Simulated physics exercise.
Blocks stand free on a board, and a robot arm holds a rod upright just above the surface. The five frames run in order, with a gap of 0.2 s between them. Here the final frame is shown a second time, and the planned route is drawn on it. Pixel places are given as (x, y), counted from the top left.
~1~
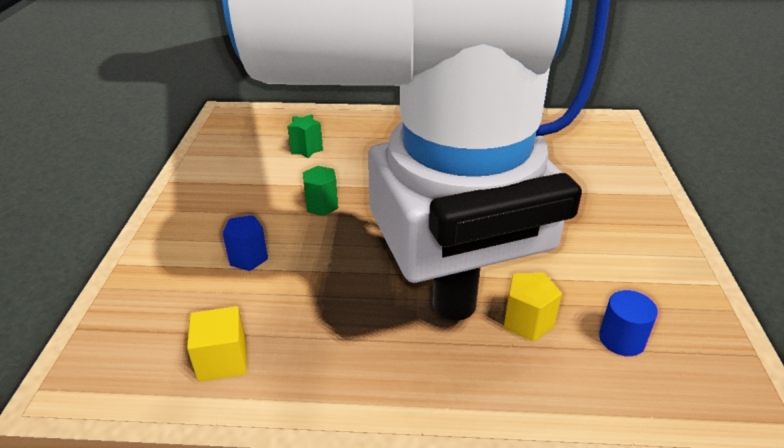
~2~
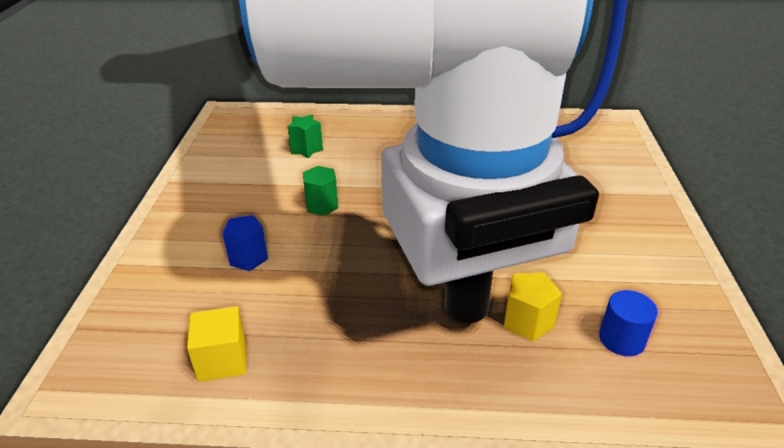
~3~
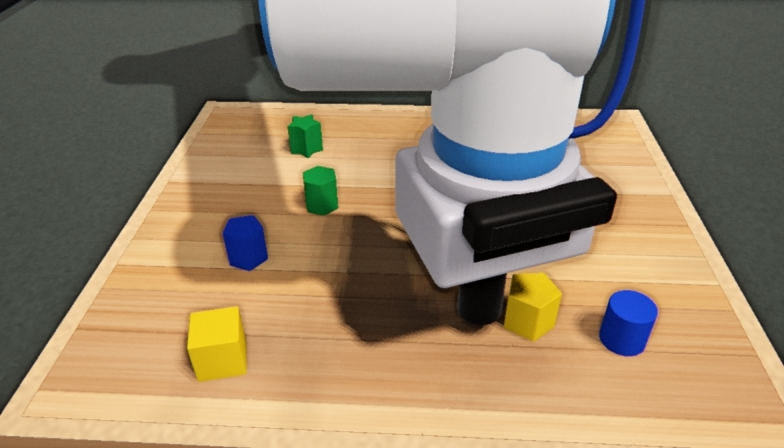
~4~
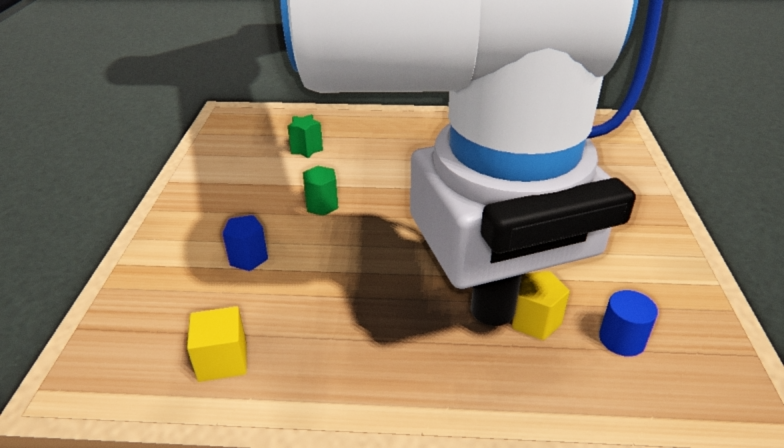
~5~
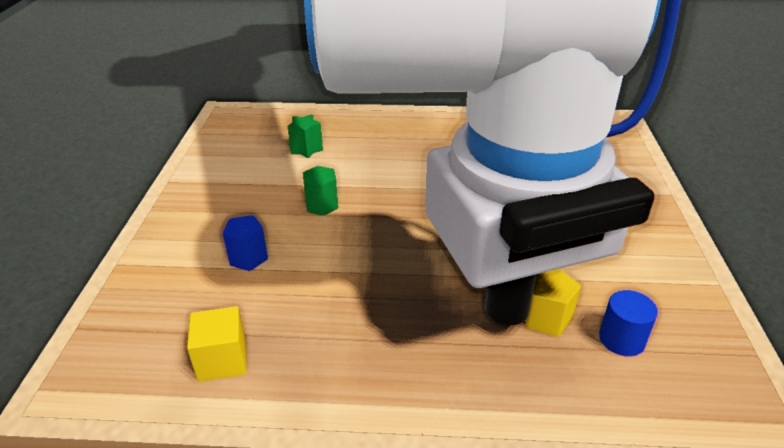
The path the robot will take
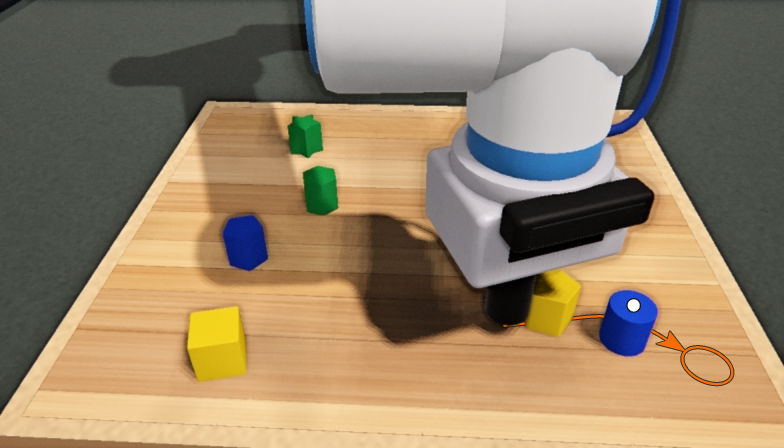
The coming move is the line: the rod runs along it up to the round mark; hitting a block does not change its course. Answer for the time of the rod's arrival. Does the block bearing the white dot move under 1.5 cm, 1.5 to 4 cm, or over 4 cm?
The answer here is over 4 cm.
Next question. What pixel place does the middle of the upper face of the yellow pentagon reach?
In the picture, it is at (645, 259).
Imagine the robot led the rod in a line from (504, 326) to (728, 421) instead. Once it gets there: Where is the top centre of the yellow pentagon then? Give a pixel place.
Close to (583, 286).
Path on the board, from (504, 326) over (571, 319) and (639, 325) to (707, 365); the dot is on the blue disc.
The first path, step by step. One third of the way, rod at (577, 303); yellow pentagon at (611, 267), turned 45° anticlockwise.
Two thirds of the way, rod at (646, 310); yellow pentagon at (645, 259), turned 85° anticlockwise; blue disc at (681, 325).
At the end, rod at (715, 349); yellow pentagon at (645, 259), turned 85° anticlockwise; blue disc at (729, 369).
